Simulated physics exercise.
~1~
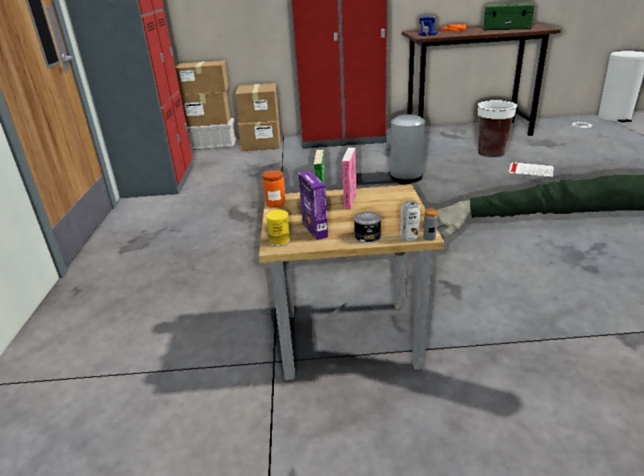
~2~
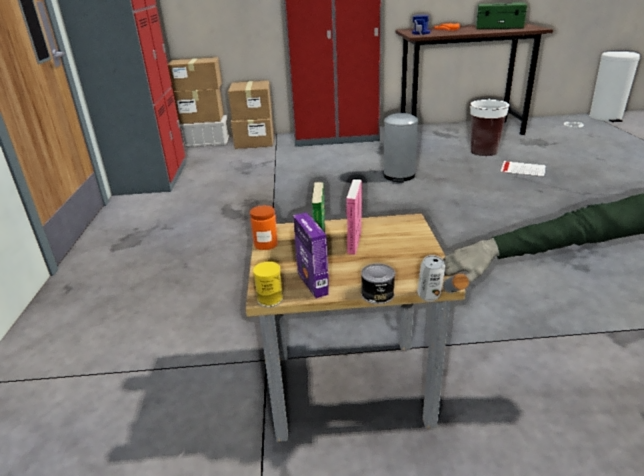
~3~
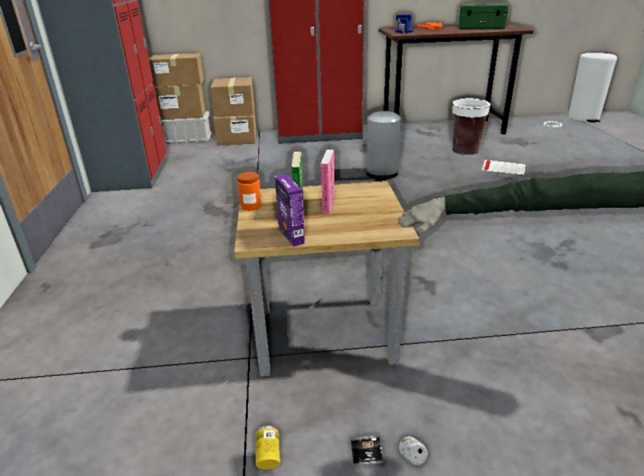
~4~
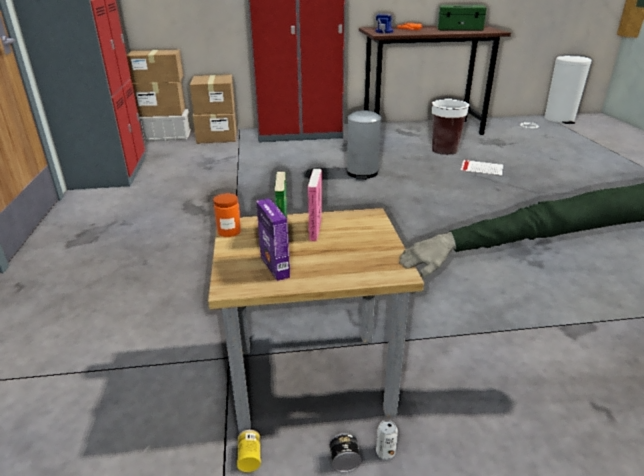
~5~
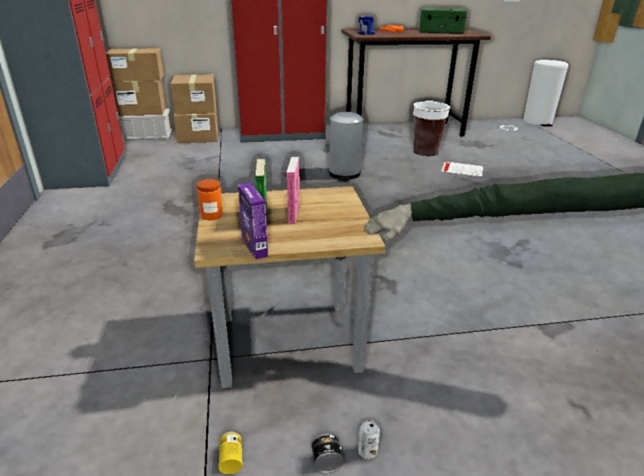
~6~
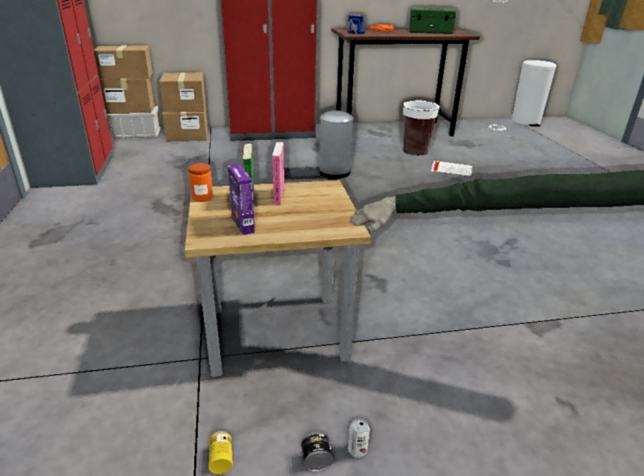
Storage room with lockers, a gloved hand jerking a small wooden table, front tins and cans falling off, boxes and orange jar staying.
